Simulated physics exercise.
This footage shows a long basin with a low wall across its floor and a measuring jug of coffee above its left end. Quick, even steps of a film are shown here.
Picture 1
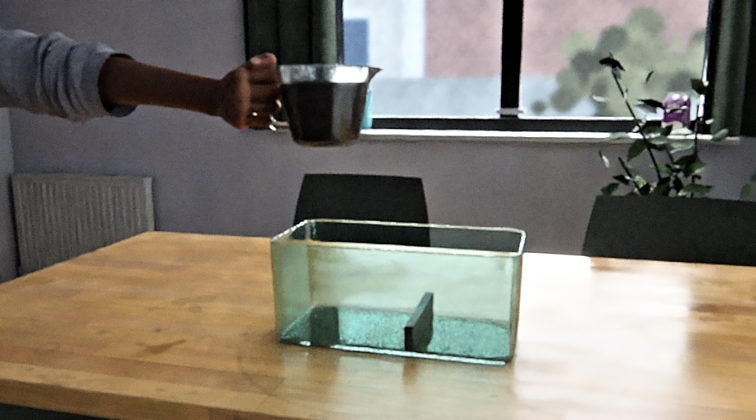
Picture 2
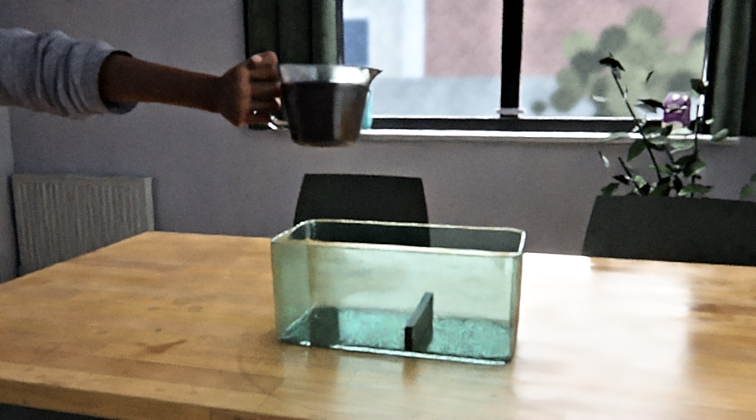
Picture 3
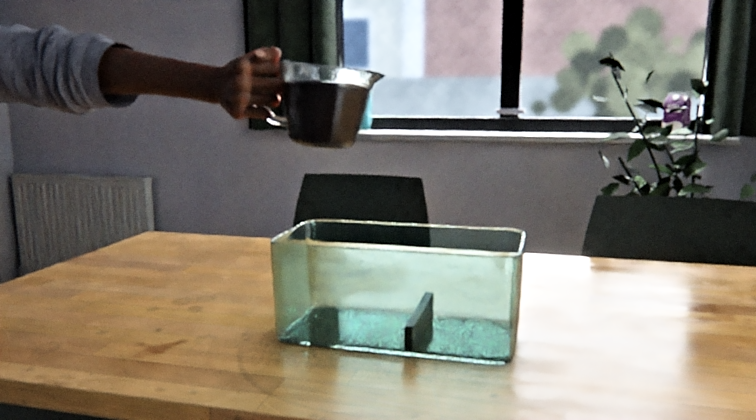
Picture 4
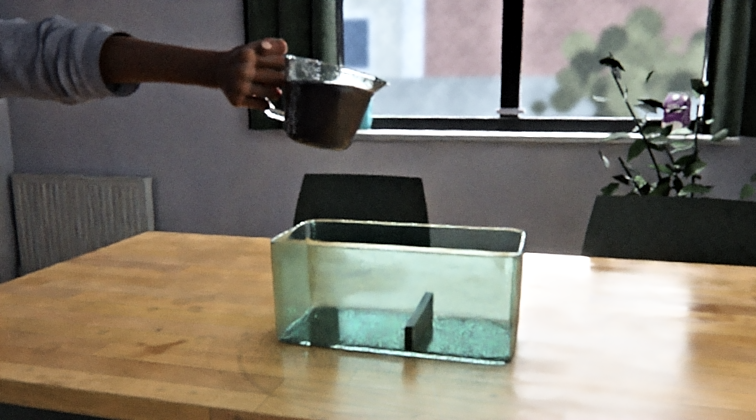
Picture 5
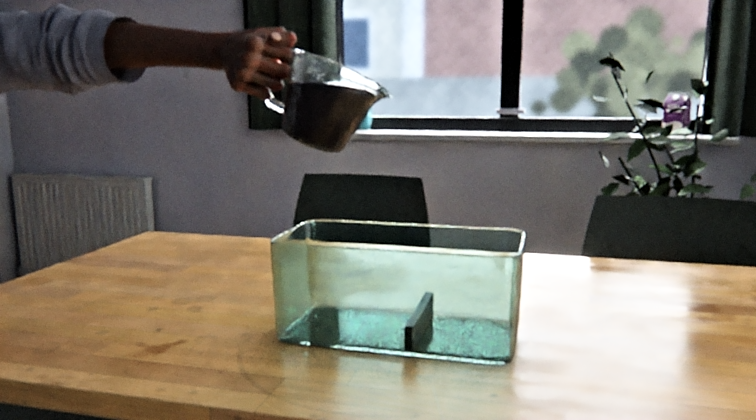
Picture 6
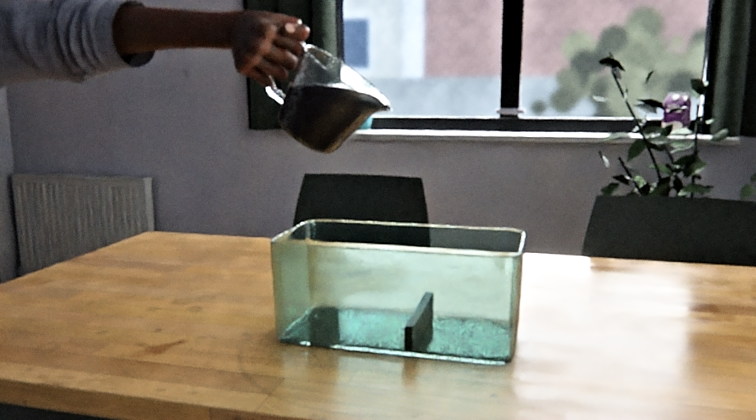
A hand held a measuring jug of dark liquid above the left part of a long glass basin on a wooden table, then gradually tilted it to the right until the liquid reached the lip.
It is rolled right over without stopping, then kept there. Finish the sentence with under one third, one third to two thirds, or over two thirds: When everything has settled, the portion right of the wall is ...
When everything has settled, the portion right of the wall is one third to two thirds.
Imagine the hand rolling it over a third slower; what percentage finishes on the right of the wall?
Near 60 %.
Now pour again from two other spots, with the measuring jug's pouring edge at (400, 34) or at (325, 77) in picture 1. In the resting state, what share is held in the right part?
First try: 70 percent; second try: 15 percent.
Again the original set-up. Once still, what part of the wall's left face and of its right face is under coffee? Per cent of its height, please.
Left side roughly 40, right side roughly 40.
A moment on, the measuring jug is tipped right over and 33 per cent is still to pour, 4 is left of the wall and 22 right of it.
Next, the measuring jug is tipped right over and 3 per cent is still to pour, 45 is left of the wall and 43 right of it.
Then the measuring jug is tipped right over and 0 per cent is still to pour, 55 is left of the wall and 40 right of it.
Later the measuring jug is tipped right over and 0 per cent is still to pour, 56 is left of the wall and 41 right of it.
At rest 56 per cent lies left of the wall, 41 right of it and 3 outside.
